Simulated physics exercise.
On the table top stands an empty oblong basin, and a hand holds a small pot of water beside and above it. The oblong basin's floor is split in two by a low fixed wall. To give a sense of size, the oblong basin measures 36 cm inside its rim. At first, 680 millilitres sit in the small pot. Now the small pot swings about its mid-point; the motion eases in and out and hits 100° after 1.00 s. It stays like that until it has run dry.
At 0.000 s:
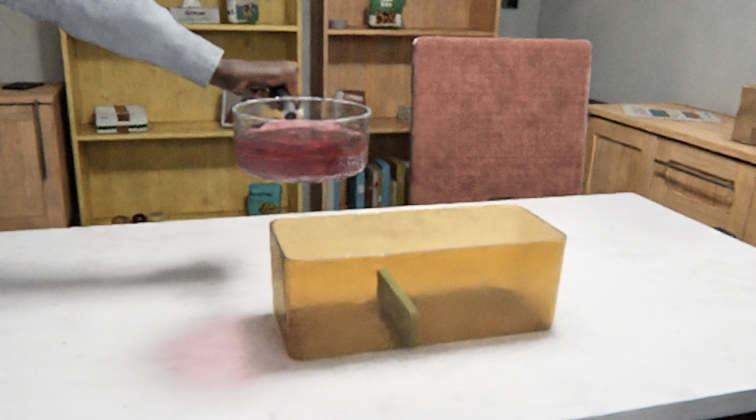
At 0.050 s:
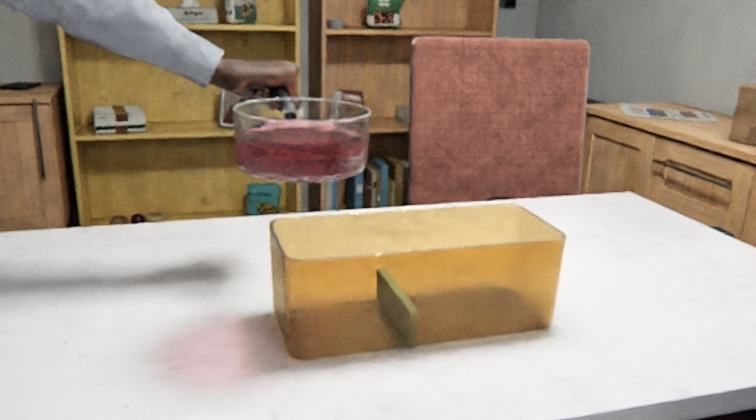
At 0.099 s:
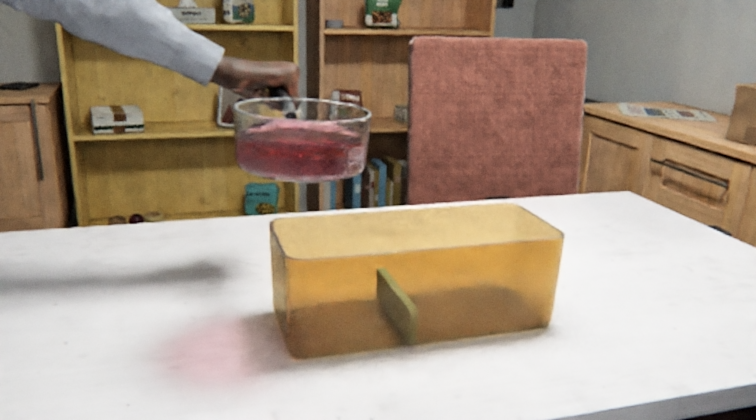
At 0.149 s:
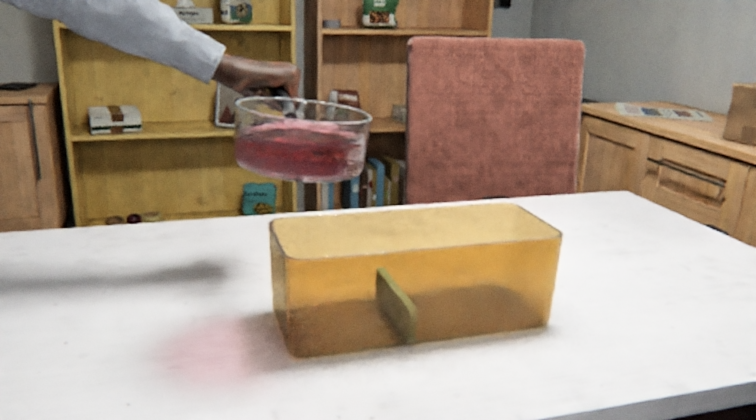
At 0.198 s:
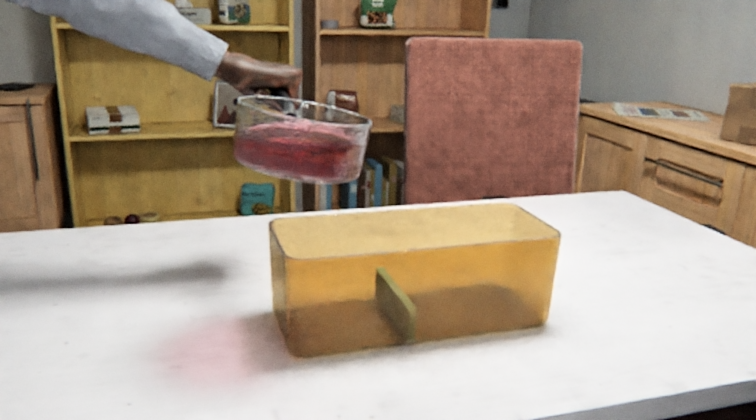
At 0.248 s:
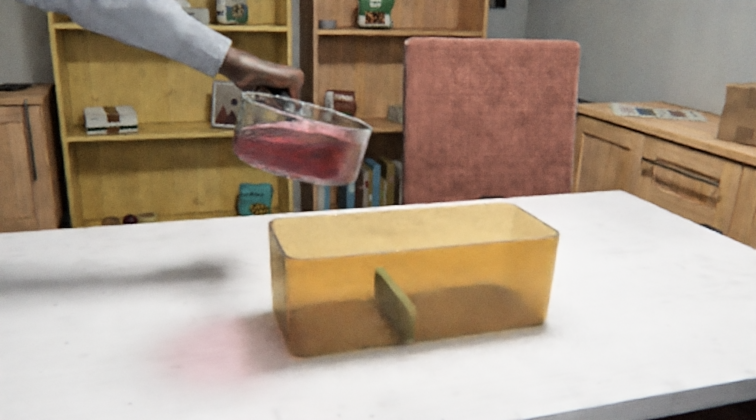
A hand slowly tilts a glass pot of red liquid rightward above an amber basin.
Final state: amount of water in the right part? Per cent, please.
Approximately 52 %.
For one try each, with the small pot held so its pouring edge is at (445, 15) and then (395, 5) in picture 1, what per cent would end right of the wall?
In order, 95 and 90 per cent.
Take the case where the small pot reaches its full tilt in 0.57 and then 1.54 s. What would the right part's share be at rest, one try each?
In order, 40 and 60 per cent.
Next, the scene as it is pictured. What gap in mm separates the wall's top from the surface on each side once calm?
About 30 mm on the left, about 32 mm on the right.
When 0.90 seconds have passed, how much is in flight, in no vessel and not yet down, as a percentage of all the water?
About 8 percent.
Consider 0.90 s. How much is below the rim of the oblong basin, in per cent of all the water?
The fraction sits near 80 in a hundred.
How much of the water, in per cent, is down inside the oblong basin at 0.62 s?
12 %, roughly.
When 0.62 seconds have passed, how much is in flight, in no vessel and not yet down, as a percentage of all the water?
My guess is roughly 36 %.
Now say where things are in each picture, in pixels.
In the first frame, it leans 0°; its right rim is at (367, 109); the water meets the walls at (237, 134) and (362, 130); the oblong basin's rim runs from (277, 241) to (542, 221); the wall's top is at (397, 290).
In the second frame, it leans 1°; its right rim is at (367, 110); the water meets the walls at (238, 133) and (362, 130).
In the third frame, it leans 2°; its right rim is at (367, 112); the water meets the walls at (238, 132) and (362, 131).
In the fourth frame, it leans 5°; its right rim is at (367, 116); the water meets the walls at (238, 133) and (362, 132).
In the fifth frame, it leans 9°; its right rim is at (368, 121); the water meets the walls at (237, 133) and (362, 133).
In the sixth frame, it leans 14°; its right rim is at (368, 127); the water meets the walls at (237, 133) and (362, 133).
By 0.62 s the tilt is 69° and 52 per cent is still to pour, 3 is left of the wall and 10 right of it.
By 0.90 s the tilt is 98° and 11 per cent is still to pour, 30 is left of the wall and 51 right of it.
By 1.19 s the tilt is 100° and 1 per cent is still to pour, 46 is left of the wall and 51 right of it.
By 1.50 s the tilt is 100° and 0 per cent is still to pour, 48 is left of the wall and 52 right of it.
At rest 48 per cent lies left of the wall, 52 right of it and 0 outside.
